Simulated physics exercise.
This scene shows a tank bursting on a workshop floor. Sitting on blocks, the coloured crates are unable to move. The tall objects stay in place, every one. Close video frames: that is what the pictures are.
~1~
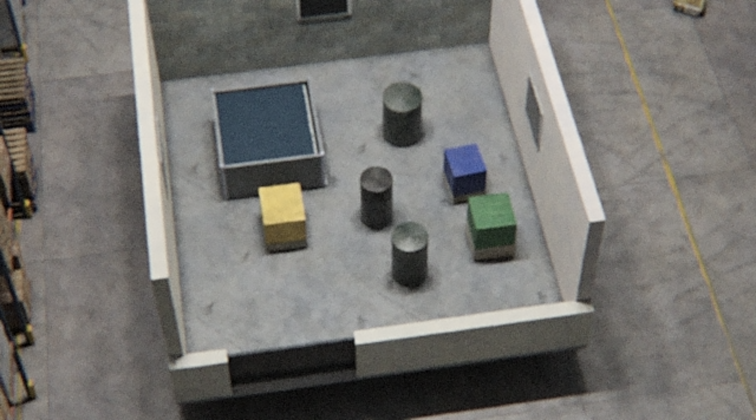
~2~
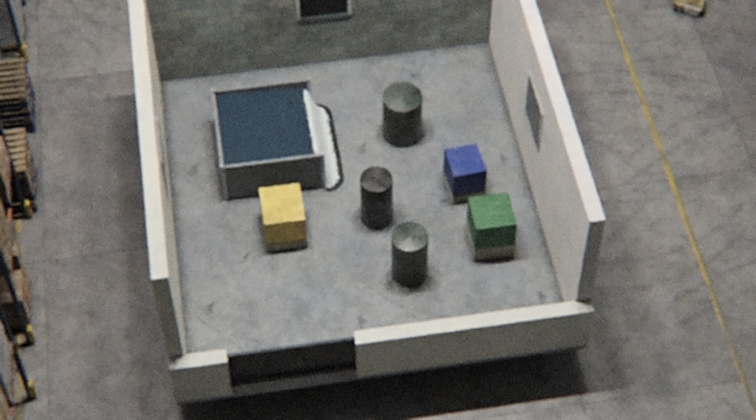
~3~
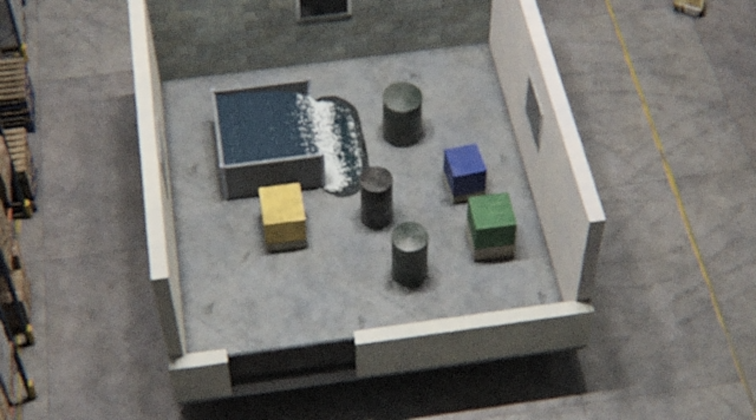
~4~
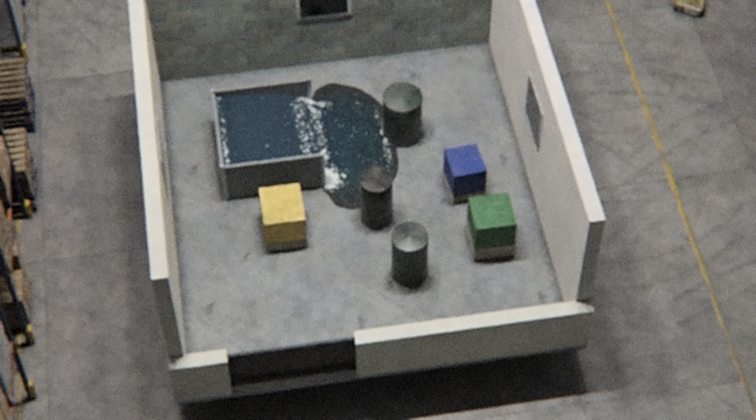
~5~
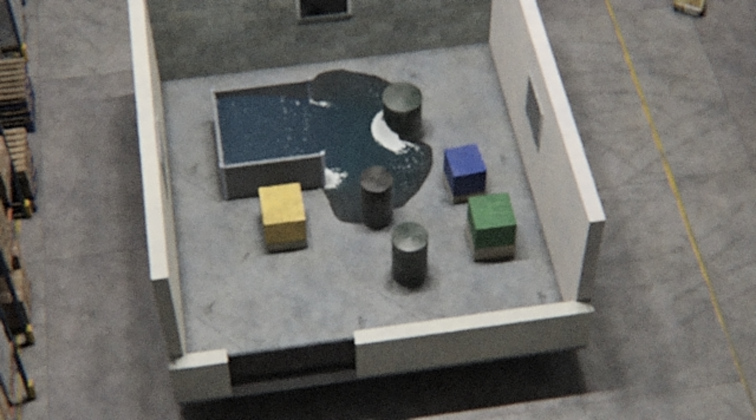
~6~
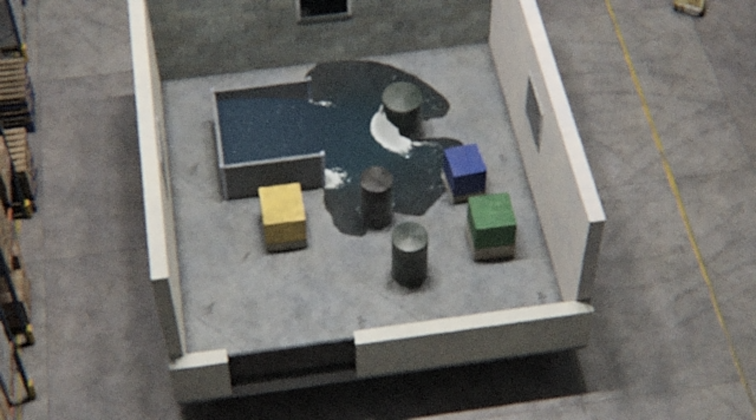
A big tank of dark water in a walled workshop burst open on its right side, and the water poured out and spread across the floor around the dark cylinders while the coloured crates stayed put.
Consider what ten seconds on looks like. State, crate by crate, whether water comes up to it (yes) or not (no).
Yellow crate - no; green crate - no; blue crate - yes.
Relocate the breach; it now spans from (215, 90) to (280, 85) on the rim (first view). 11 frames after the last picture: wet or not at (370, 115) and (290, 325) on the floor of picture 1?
Submerged, waterless.
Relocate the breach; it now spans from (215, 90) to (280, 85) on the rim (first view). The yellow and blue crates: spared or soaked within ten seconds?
The yellow crate is not reached, the blue crate is not reached.
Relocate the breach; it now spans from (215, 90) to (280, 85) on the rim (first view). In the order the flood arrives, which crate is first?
The yellow one, by my reading.
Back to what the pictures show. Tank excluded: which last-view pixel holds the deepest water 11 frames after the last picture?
Close to (488, 50), I'd say.
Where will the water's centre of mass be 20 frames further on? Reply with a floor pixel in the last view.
My guess is about (412, 156).
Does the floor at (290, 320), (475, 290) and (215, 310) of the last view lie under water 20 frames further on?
Going through them in order, I'd say clear, drenched and clear.
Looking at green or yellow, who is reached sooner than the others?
That would be the green crate.
A moment on, water covers 35 % of the floor; the yellow crate not reached, the green crate water round its plinth, the blue crate water round its plinth.
Next, water covers 45 % of the floor; the yellow crate water round its plinth, the green crate water round its plinth, the blue crate water round its plinth.
Then, water covers 65 % of the floor; the yellow crate water round its plinth, the green crate water round its plinth, the blue crate water round its plinth.
Later, water covers 90 % of the floor; the yellow crate water round its plinth, the green crate water round its plinth, the blue crate water round its plinth.
In the end, water covers 100 % of the floor; the yellow crate stayed above the water, the green crate stayed above the water, the blue crate was topped.
